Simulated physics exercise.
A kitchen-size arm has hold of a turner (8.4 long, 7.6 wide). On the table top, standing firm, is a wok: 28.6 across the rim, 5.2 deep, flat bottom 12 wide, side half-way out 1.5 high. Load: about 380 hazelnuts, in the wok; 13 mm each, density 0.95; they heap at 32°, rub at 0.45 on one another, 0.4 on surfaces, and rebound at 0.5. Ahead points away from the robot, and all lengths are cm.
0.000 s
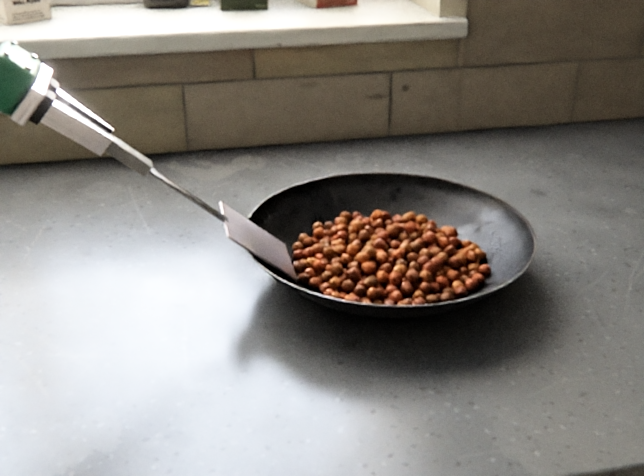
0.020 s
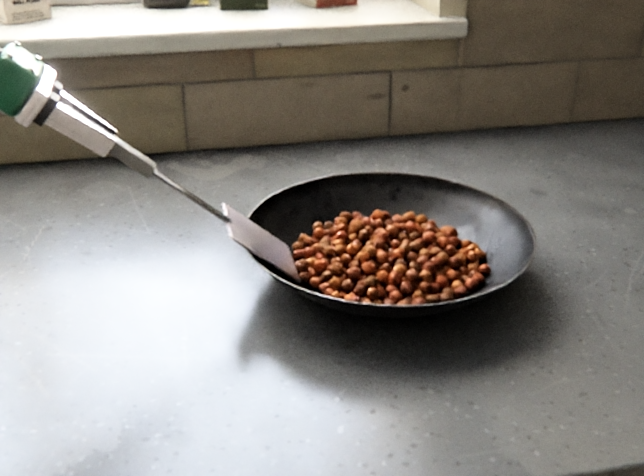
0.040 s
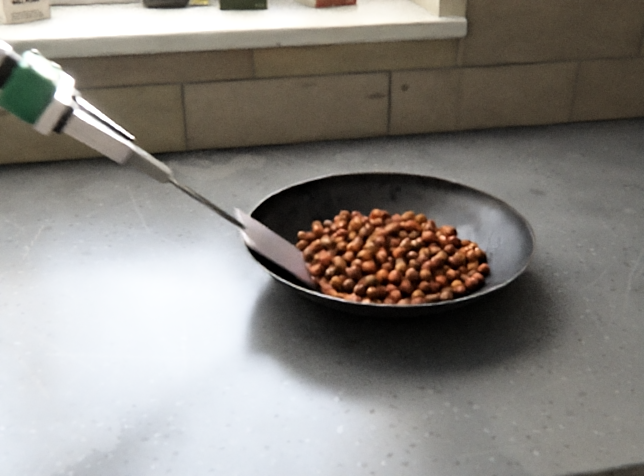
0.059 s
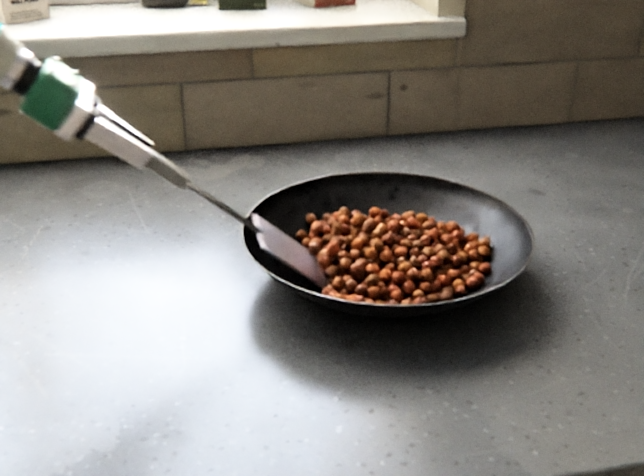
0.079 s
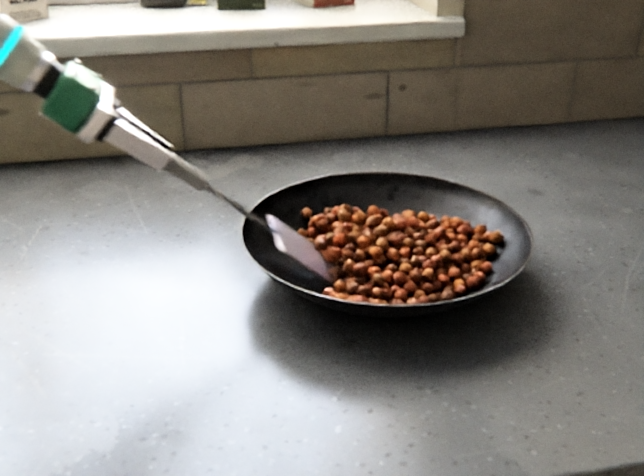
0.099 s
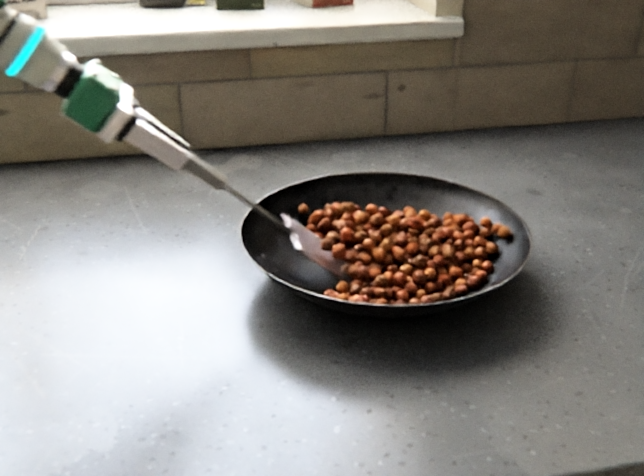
To begin with, a robot arm with a green band holds a flat metal turner at the left edge of a dark wok piled with brown hazelnuts on a grey table top. The turner slides a short way right into the nuts, and the heap shifts and spreads slightly rightward.
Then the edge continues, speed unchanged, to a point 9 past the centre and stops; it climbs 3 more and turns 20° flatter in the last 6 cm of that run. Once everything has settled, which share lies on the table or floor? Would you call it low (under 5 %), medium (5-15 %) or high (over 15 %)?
I would call it high.
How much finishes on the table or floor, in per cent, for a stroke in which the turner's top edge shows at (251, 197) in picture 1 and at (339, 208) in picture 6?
Around 35 per cent finishes there.
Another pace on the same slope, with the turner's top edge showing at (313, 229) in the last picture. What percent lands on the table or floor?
Some 30 per cent.
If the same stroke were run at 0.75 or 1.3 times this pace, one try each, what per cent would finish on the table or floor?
Around 10 per cent and around 30 per cent.
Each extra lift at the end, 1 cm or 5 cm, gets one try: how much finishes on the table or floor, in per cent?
It works out to some 15 per cent for the first setting and some 25 per cent for the second.
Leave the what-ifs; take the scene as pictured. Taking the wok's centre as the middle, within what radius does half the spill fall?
About 28 centimetres.
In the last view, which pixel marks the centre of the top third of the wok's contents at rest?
Roughly (459, 240).
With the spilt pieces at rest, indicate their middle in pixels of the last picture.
Centre of the spill: Approx. (606, 253).
After 0.15 s, sloping 41°, highest piece 7 above the table; 381 in the wok.
After 0.20 s, sloping 34°, highest piece 6 above the table; 381 in the wok.
After 0.42 s, sloping 21°, highest piece 7 above the table; 299 in the wok, 65 on the table or floor, 17 on the blade or in flight.
After 1.47 s, sloping 21°, highest piece 5 above the table; 297 in the wok, 84 on the table or floor.
At rest, 297 in the wok, 84 on the table or floor. That is 22 % on the table or floor.
